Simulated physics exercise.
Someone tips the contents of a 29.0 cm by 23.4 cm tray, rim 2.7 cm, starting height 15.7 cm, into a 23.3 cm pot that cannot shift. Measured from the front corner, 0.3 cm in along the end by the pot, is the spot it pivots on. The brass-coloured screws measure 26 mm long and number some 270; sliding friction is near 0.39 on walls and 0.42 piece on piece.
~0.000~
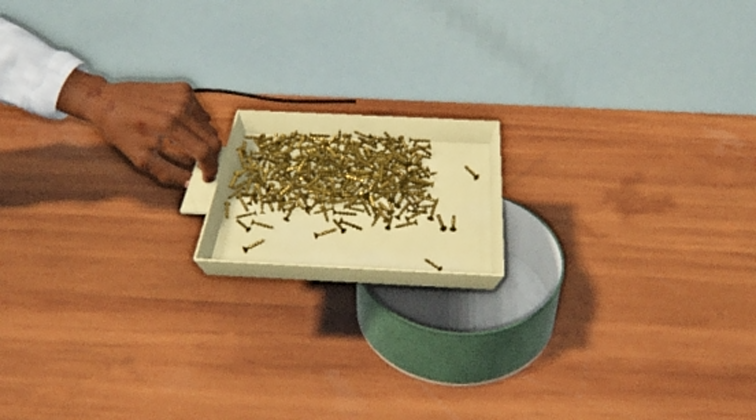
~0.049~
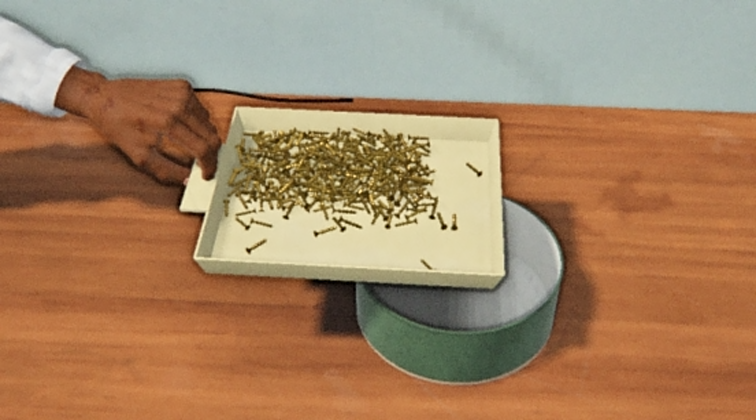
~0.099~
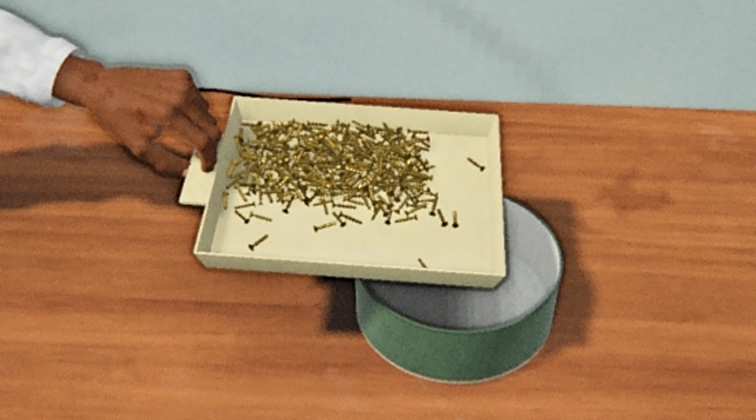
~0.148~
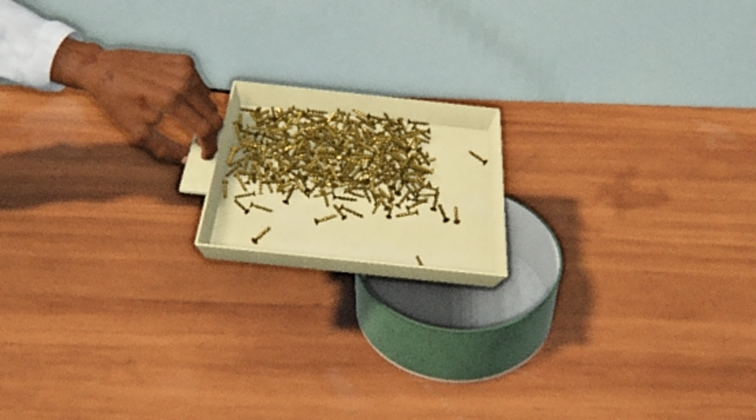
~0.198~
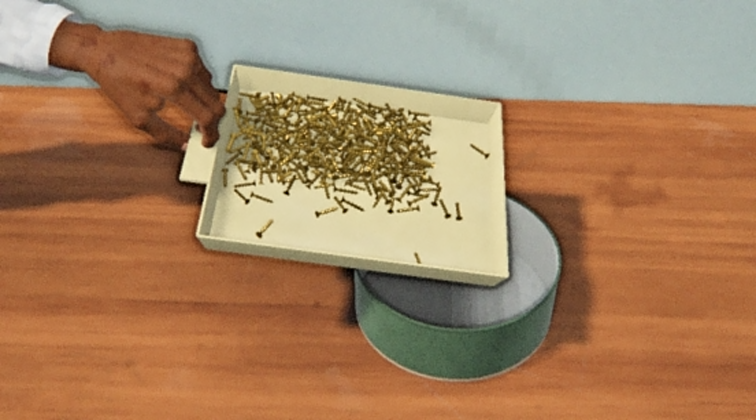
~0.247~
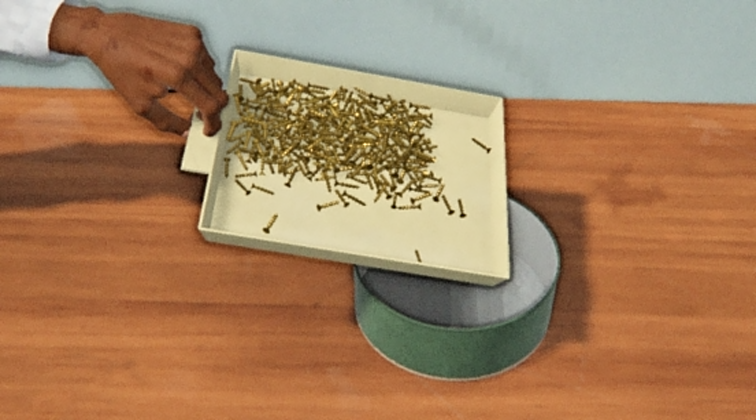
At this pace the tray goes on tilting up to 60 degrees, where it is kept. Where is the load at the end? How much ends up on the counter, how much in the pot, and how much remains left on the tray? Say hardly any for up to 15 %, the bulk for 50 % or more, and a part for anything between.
By place: Counter the bulk, pot hardly any, tray a part.
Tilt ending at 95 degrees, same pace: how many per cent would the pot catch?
0 percent.
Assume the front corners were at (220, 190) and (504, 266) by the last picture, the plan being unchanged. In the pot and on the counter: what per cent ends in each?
Split: Pot = 30, counter = 30.
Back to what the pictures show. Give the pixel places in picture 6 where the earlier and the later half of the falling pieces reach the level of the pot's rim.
Roughly (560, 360) to begin with, later roughly (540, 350).
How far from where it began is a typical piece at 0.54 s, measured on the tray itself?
It has moved some 4 cm from its start.
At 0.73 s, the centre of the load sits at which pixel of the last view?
Look about (479, 208) in the last view.
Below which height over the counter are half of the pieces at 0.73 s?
Roughly 22 centimetres, give or take.
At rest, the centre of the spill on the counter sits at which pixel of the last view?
Somewhere around (556, 414), I'd say.
After 0.54 s, tilt 37 degrees; the tray holds 100 %, the pot 0 %.
After 0.73 s, tilt 52 degrees; the tray holds 100 %, the pot 0 %.
After 1.05 s, tilt 60 degrees; the tray holds 40 %, the pot 0 %.
At rest (2.1 s), counter 65 %, pot 0 %, tray 30 %.
